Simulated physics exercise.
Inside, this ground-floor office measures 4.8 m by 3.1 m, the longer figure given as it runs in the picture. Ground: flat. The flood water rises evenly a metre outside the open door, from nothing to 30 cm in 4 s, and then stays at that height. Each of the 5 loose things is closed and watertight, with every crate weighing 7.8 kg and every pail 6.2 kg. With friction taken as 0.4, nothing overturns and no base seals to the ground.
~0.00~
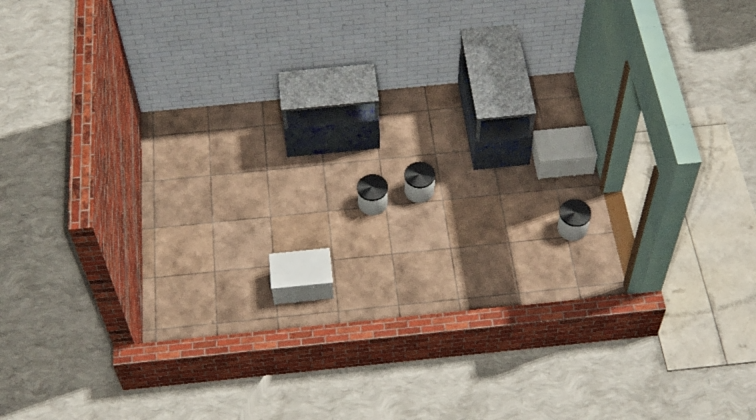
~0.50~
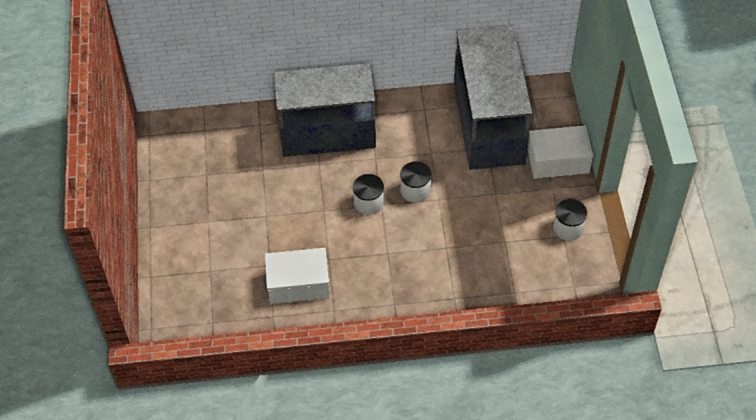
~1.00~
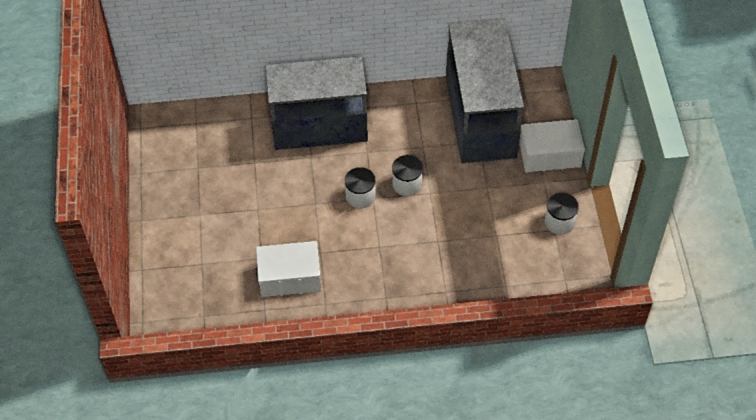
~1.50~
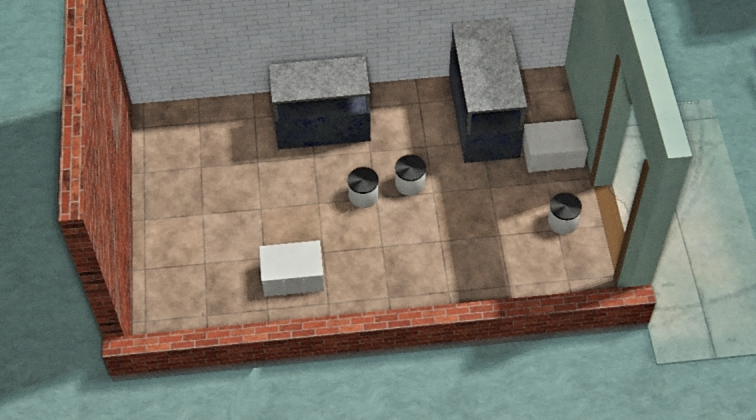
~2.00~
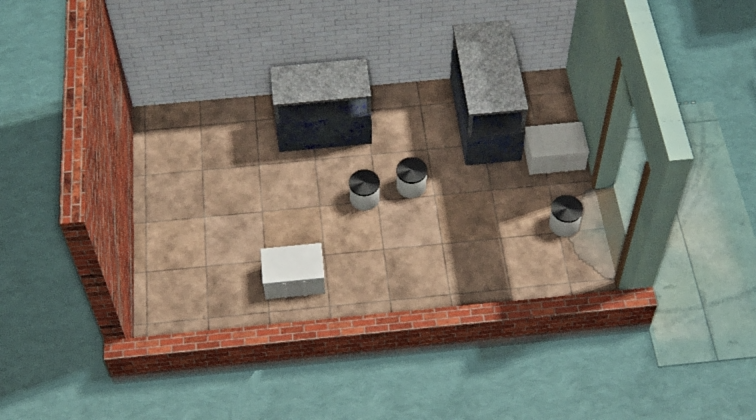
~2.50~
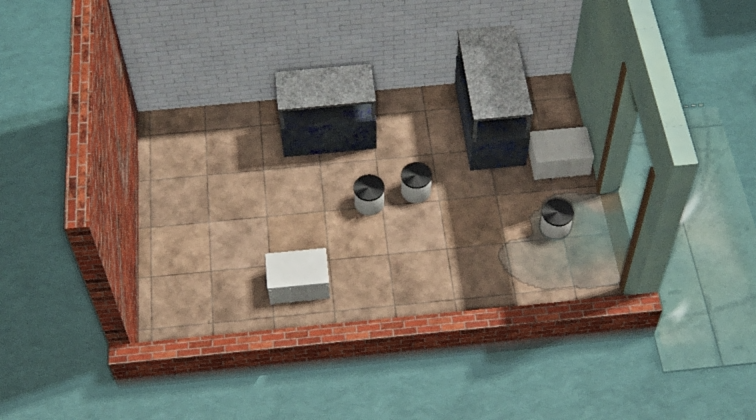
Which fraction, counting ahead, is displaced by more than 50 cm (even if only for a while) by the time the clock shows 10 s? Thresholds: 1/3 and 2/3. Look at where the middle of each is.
2/3 or more.
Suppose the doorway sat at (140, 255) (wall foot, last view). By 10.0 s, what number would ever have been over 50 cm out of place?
That would give 5.
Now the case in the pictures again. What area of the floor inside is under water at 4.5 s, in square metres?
Roughly 7.5 m2 of it is wet.
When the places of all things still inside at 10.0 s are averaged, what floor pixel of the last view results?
The centre is close to (307, 145).
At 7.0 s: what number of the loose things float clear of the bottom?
The count is 4.
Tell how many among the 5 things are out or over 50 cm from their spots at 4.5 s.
1.
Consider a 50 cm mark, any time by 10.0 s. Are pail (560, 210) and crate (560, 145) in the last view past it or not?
The first is beyond the limit and the second is within the limit.
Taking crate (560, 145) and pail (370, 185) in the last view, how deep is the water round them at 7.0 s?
Around 2 cm and 15 cm.
After 3.5 s 1 of 5 are over 50 cm from their spots; 0 afloat.
After 4.5 s 1 of 5 are over 50 cm from their spots; 0 afloat.
After 7.0 s 4 of 5 are over 50 cm from their spots; 4 afloat.
After 10.0 s 4 of 5 are over 50 cm from their spots, and 4 have been at some point; 4 afloat.
